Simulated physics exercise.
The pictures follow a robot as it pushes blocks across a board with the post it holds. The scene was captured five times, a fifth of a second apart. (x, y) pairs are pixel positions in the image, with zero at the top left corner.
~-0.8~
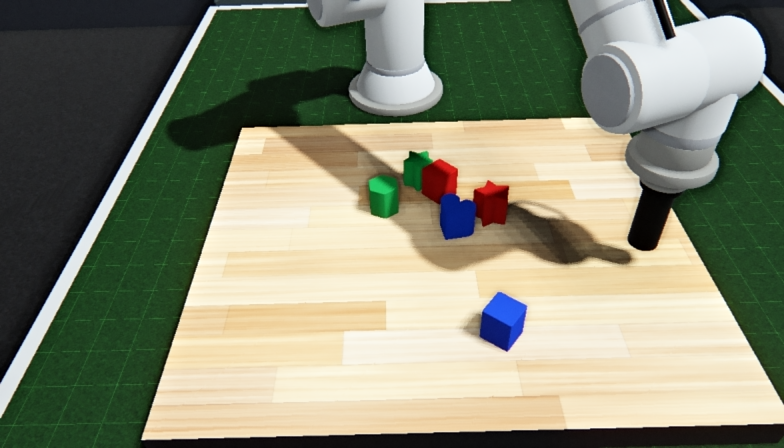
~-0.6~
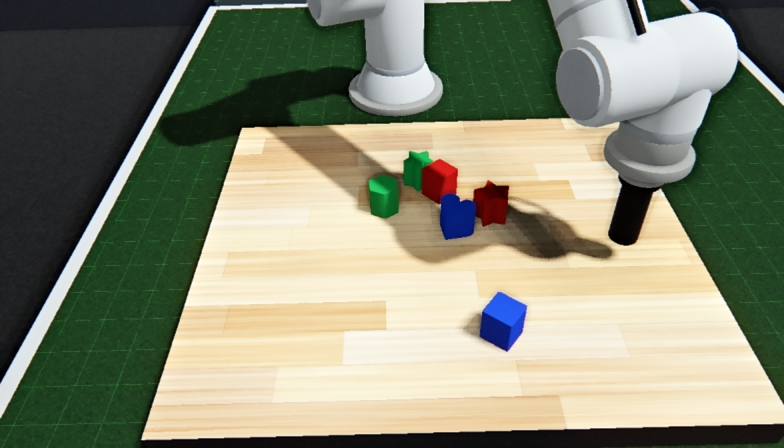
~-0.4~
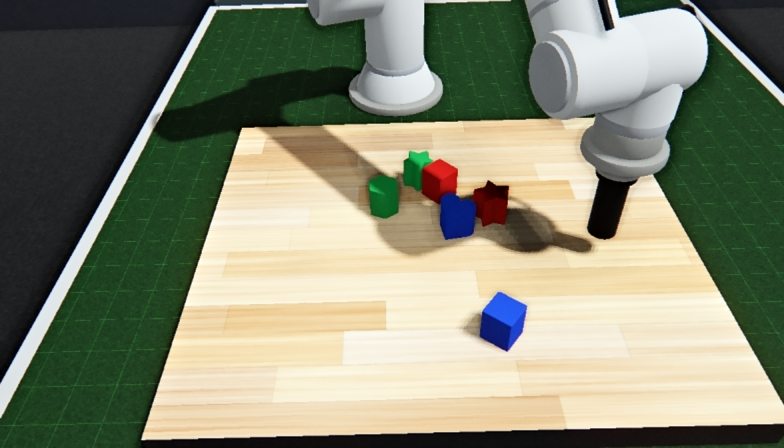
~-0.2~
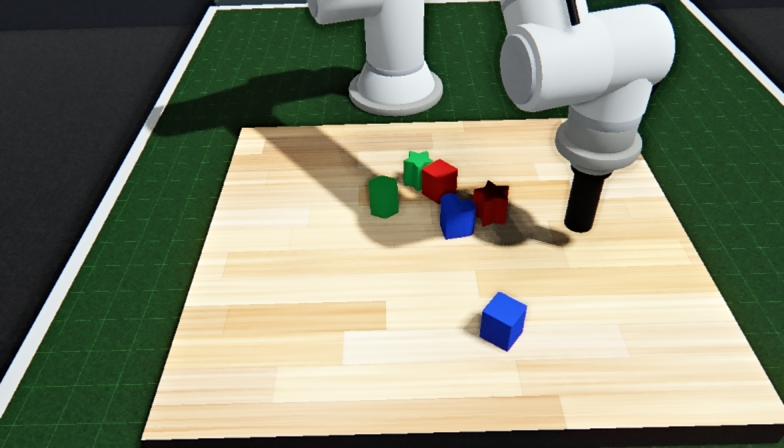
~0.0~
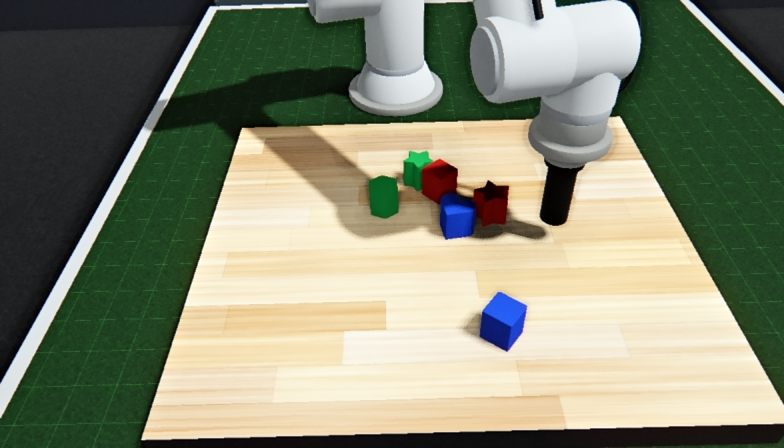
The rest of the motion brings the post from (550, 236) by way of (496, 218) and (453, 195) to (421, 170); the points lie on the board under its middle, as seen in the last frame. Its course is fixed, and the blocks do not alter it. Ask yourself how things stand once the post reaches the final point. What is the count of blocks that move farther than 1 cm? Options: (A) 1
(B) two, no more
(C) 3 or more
C
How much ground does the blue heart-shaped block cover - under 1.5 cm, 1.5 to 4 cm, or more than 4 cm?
It shifts by less than 1.5 cm.
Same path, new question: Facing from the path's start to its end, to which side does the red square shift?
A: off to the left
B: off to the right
Option A.
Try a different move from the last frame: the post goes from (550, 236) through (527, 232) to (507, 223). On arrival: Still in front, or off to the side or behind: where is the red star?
It sits in front of the post.
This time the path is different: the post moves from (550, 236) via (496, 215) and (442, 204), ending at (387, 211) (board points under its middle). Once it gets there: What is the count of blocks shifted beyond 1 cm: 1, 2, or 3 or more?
Most likely three or more.
What follows on the original path. One third of the way, post (498, 199); red star (475, 186), turned 15° clockwise.
Two thirds of the way, post (453, 177); green star (392, 145); red square (408, 156); red star (430, 167).
At the end, post (421, 152); green star (355, 135), turned 25° anticlockwise; red square (373, 144), turned 15° anticlockwise; blue heart-shaped block in place; red star (398, 148), turned 20° anticlockwise.
